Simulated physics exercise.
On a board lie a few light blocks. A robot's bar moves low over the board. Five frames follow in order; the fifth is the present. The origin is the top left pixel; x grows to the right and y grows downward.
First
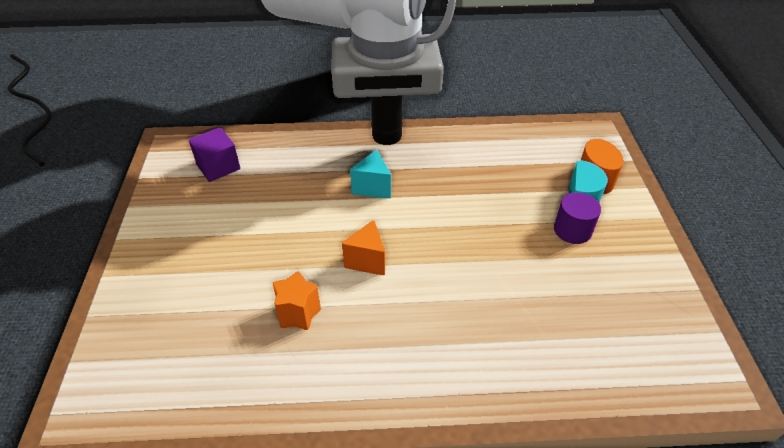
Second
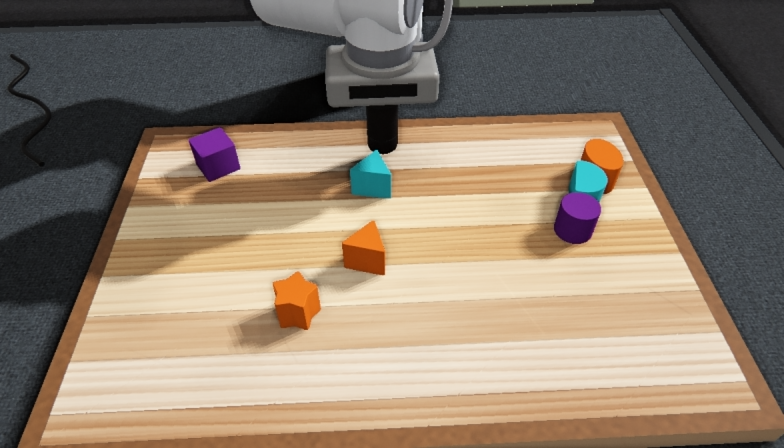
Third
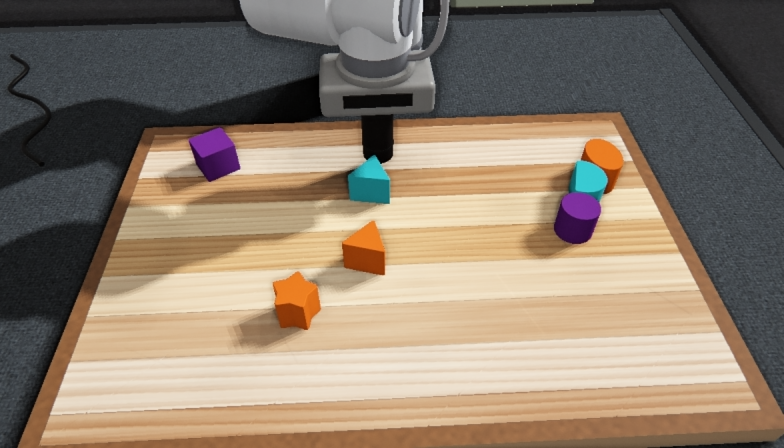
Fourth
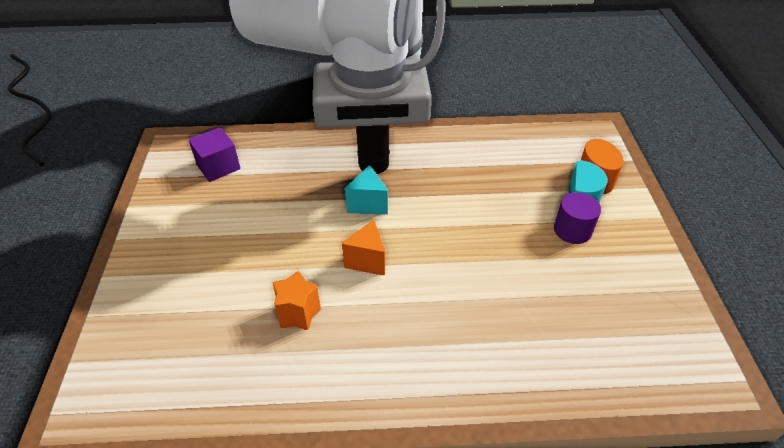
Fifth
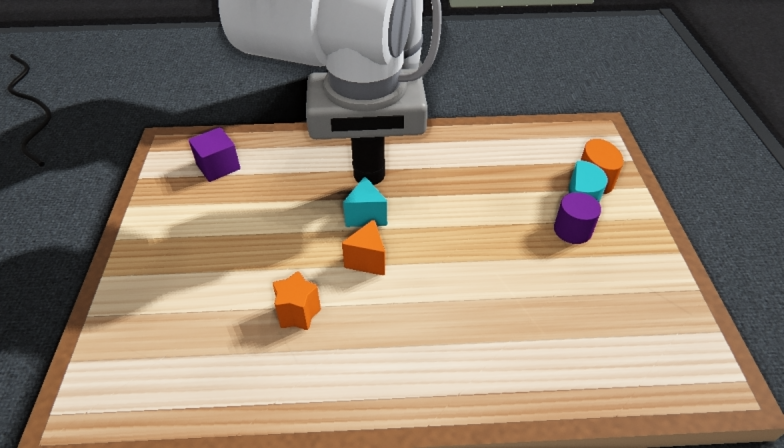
A robot arm lowering its black bar toward the viewer across a wooden board, pushing a turquoise three-sided block nearer an orange one.
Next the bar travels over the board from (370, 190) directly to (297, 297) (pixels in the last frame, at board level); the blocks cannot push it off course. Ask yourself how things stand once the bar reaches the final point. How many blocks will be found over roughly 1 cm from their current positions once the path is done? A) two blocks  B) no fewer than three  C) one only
B (no fewer than three)
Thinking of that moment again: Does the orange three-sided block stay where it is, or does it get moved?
Displaced.
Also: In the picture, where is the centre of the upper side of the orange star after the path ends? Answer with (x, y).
I'd guess (287, 309).
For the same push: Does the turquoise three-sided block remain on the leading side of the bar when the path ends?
In short: No.
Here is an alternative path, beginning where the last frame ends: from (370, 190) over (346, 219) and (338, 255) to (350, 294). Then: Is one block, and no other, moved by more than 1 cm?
My answer is no.
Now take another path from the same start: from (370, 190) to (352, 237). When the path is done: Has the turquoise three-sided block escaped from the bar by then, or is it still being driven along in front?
The bar keeps it before itself.
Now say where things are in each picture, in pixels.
Bar tip at (387, 137); block tops, orange star at (293, 290); turquoise three-sided block at (372, 164); orange three-sided block at (367, 238), in the first frame.
Bar at (383, 146); blocks unchanged, in the second frame.
Bar at (378, 155); turquoise three-sided block at (371, 170), in the third frame.
Bar at (374, 165); turquoise three-sided block at (367, 181), in the fourth frame.
Bar at (369, 176); orange star at (293, 290); turquoise three-sided block at (365, 193); orange three-sided block at (367, 238), in the fifth frame.
The first path, step by step. One third of the way, bar at (348, 209); turquoise three-sided block at (360, 220), turned 60° anticlockwise; orange three-sided block at (372, 246).
Two thirds of the way, bar at (322, 245); turquoise three-sided block at (348, 247); orange three-sided block at (386, 258), turned 30° anticlockwise.
At the end, bar at (294, 284); orange star at (287, 309), turned 20° anticlockwise; turquoise three-sided block at (347, 248), turned 125° anticlockwise; orange three-sided block at (386, 258), turned 30° anticlockwise.
